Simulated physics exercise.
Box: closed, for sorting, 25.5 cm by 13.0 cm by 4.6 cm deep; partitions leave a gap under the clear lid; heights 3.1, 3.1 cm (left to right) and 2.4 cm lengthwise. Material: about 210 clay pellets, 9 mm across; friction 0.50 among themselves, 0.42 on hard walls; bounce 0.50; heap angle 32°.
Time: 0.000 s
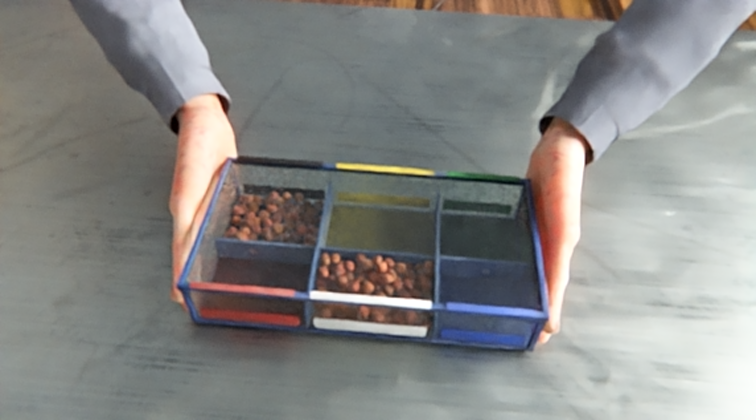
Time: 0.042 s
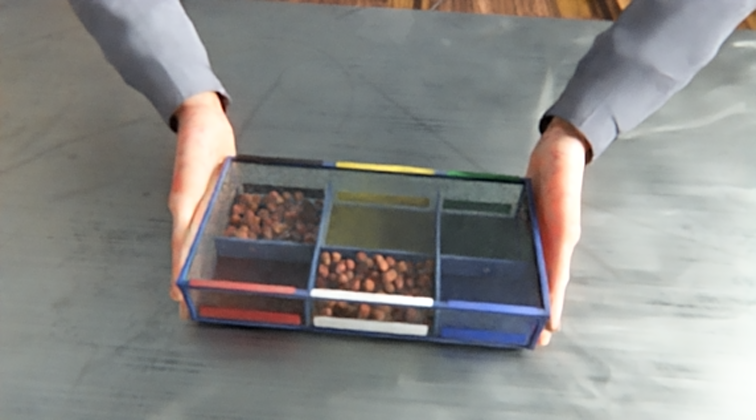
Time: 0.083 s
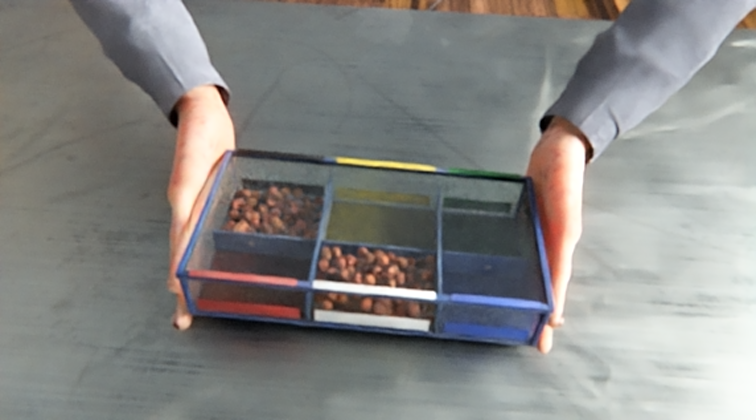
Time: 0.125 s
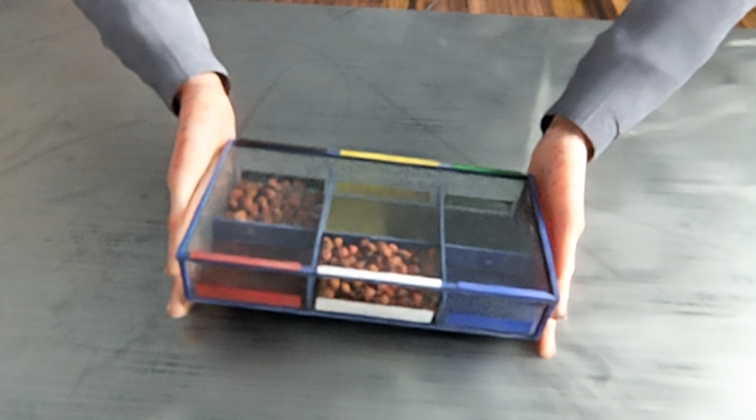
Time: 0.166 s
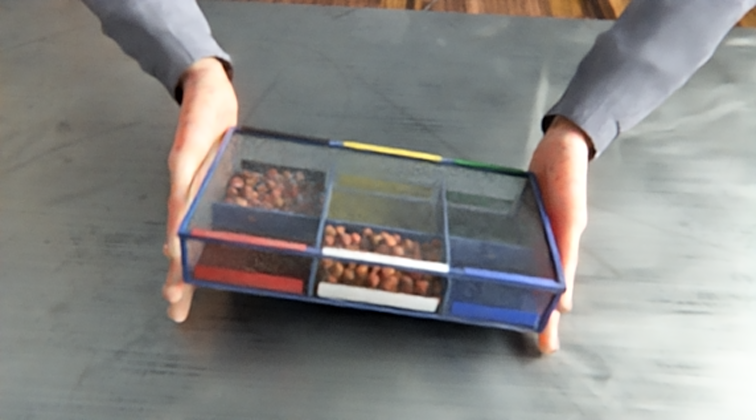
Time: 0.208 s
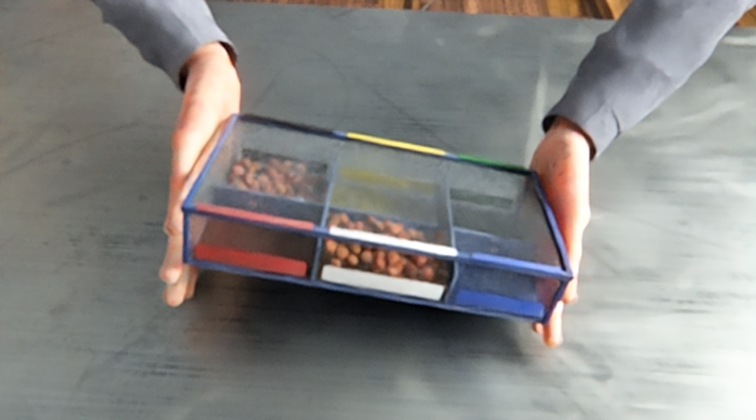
Two hands lift and tilt a clear-lidded box of brown pellets slightly down to the right.
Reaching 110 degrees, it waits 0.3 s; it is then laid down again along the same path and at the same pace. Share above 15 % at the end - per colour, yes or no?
Red no, blue no, green yes, yellow yes, white no, black yes.
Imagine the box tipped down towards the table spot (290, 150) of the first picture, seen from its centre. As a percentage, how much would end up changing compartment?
Something like 65 in a hundred.
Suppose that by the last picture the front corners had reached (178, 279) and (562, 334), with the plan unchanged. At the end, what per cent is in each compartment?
Final shares: Red 15%, blue 10%, green 0%, yellow 0%, white 75%, black 0%.
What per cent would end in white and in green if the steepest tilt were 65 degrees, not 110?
Result - white at 50 percent, green at 5 percent.
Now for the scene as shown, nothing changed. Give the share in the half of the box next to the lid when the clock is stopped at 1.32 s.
I'd put it at some 70 percent.
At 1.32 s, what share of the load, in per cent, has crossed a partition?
Near 50 in a hundred.
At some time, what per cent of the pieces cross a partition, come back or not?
Estimate: Some 65 per cent.
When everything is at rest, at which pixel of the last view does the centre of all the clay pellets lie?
Approximately (425, 221) in the last view.
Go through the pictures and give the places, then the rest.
The first picture shows box tilt 0 degrees, front corners at (184, 284) and (543, 315); white 65 %, black 35 %.
The second picture shows box tilt 1 degrees, front corners at (183, 282) and (544, 312).
The third picture shows box tilt 3 degrees, front corners at (183, 273) and (548, 307).
The fourth picture shows box tilt 7 degrees, front corners at (183, 255) and (553, 297), lowest corner right back.
The fifth picture shows box tilt 11 degrees, front corners at (184, 232) and (560, 286), lowest corner right back.
The sixth picture shows box tilt 15 degrees, front corners at (188, 207) and (567, 274), lowest corner right back; white 65 %, black 35 %. The box's pace is about 105 degrees a second.
Then, at 1.32 s, tilt 110 degrees; green 25 %, yellow 25 %, white 20 %, black 30 %.
After 2.06 s, tilt 57 degrees; green 35 %, yellow 25 %, white 10 %, black 25 %.
After 2.82 s, tilt 0 degrees; green 40 %, yellow 25 %, white 10 %, black 25 %.
By 3.4 s all is still; red 0 %, blue 0 %, green 40 %, yellow 25 %, white 10 %, black 25 %.
